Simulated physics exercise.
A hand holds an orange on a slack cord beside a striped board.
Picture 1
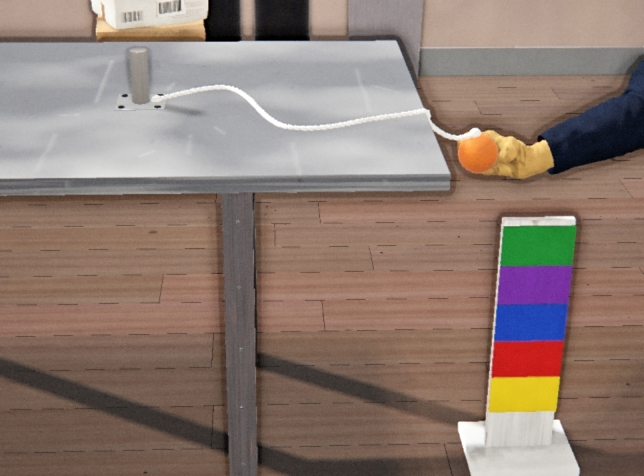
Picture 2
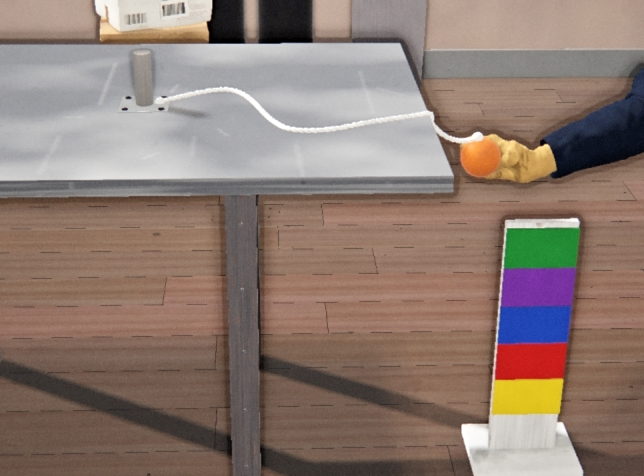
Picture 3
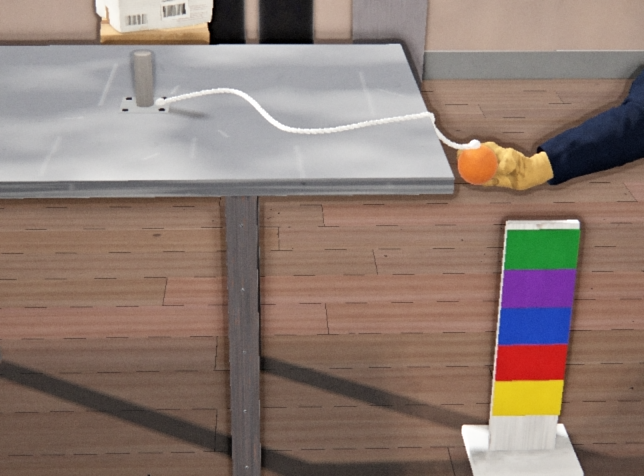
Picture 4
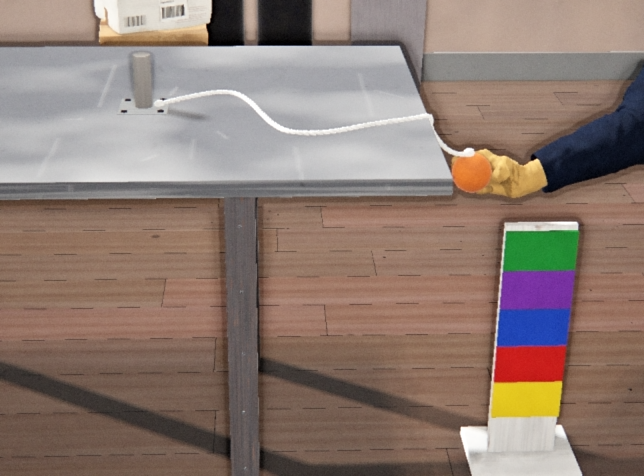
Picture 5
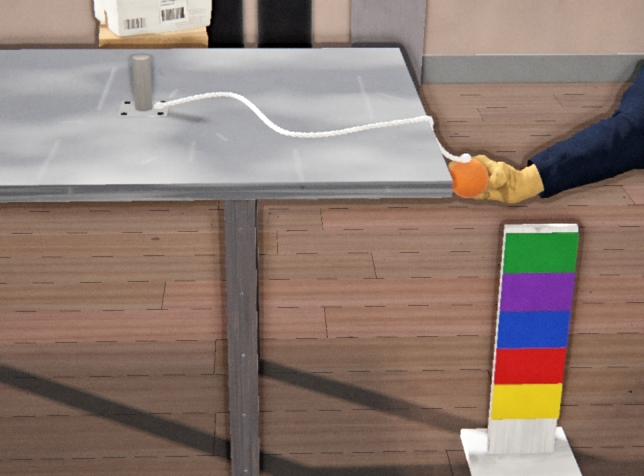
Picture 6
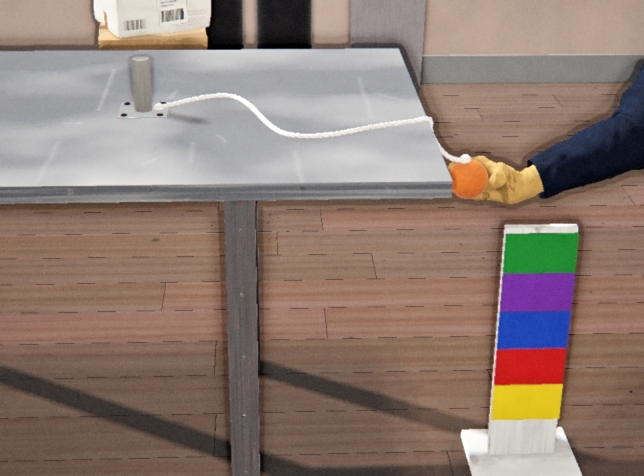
A gloved hand held an orange ball on a slack white cord tied to a post on a gray table, lowering it slightly and drawing it a little left above a striped board.
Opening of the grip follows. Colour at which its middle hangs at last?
The purple one.
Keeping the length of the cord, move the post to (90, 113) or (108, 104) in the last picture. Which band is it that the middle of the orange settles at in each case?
The first case gives green, the second gives green.
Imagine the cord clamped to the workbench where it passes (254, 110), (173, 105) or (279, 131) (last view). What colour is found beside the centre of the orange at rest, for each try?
Each in turn comes out as green, purple, none, it hangs higher.
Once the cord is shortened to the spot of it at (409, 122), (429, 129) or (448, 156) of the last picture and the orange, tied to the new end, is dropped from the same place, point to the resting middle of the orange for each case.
Cut 1: About (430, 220). Cut 2: About (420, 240). Cut 3: About (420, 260).
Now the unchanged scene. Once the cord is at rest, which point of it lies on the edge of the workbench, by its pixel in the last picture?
Check around (335, 134) - that's where it is.
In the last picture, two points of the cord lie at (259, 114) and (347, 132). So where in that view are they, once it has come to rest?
End positions: About (310, 109) and about (425, 125).
Early on, orange near (390, 286); level with purple.
Midway, orange near (436, 278); level with purple.
Finally, orange near (423, 281); level with purple. The purple one.
